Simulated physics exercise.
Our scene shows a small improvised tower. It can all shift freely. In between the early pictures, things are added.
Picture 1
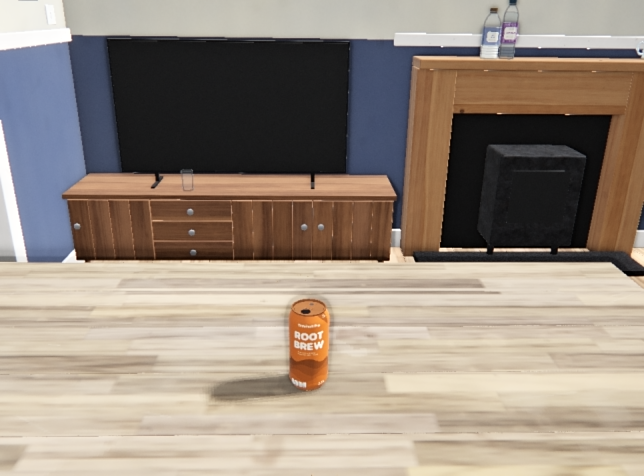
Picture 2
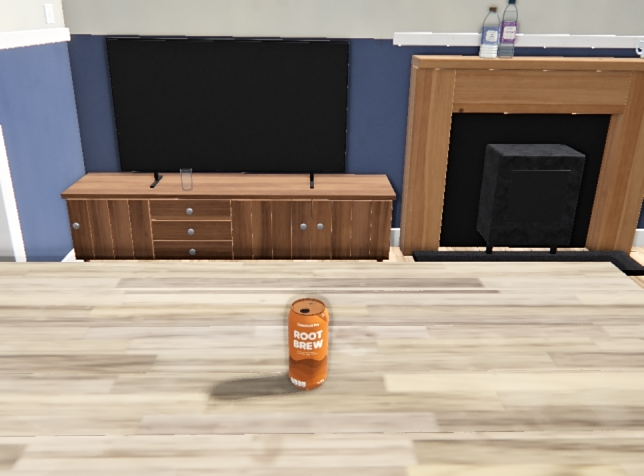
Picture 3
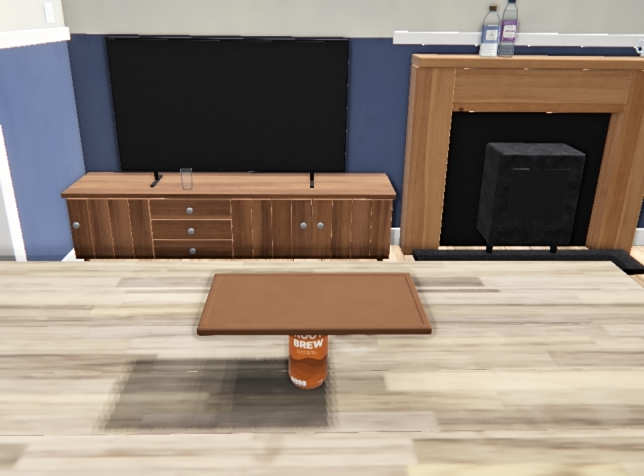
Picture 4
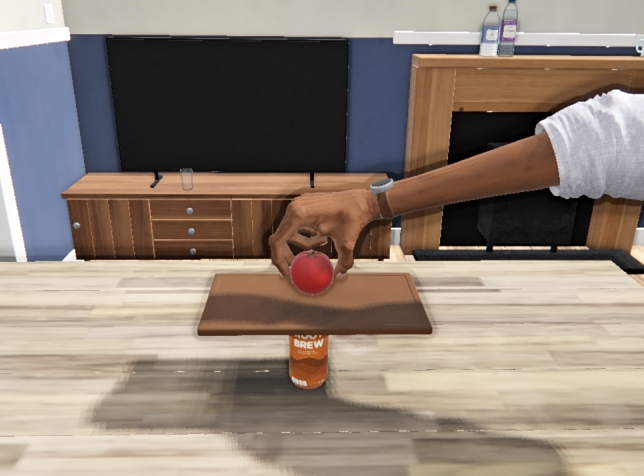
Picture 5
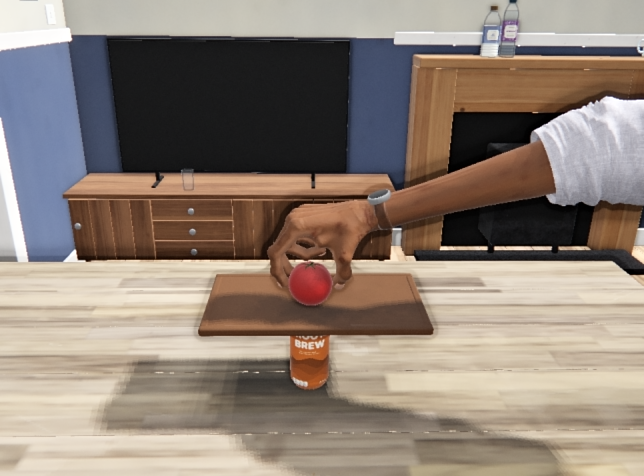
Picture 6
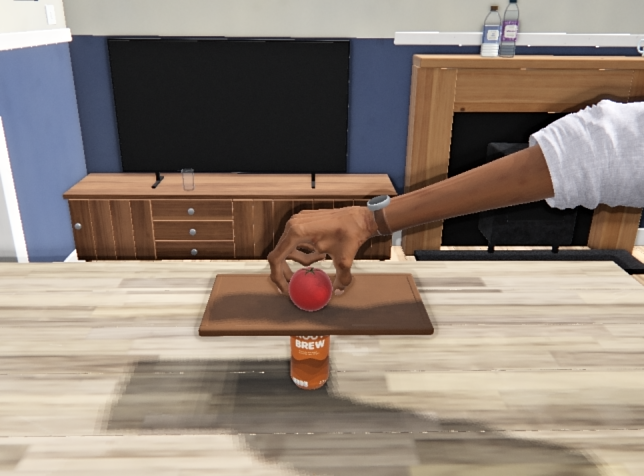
The clip shows an orange root brew can standing alone on a wooden table before a flat brown board appears on top of it; a hand then appears holding a red tomato and lowers it slightly onto the board.
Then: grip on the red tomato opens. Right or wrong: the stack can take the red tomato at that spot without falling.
Right.
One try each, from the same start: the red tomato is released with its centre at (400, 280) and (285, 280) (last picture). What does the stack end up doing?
First release - toppled; second release - upright.
Then, 0.60 s later than the last frame, all is still.
Then, 1.30 s later than the last frame, red tomato resting near (310, 290).
When it is over, all 3 as before. End places, in pixels of the last picture, red tomato near (310, 290). The stack keeps its balance.
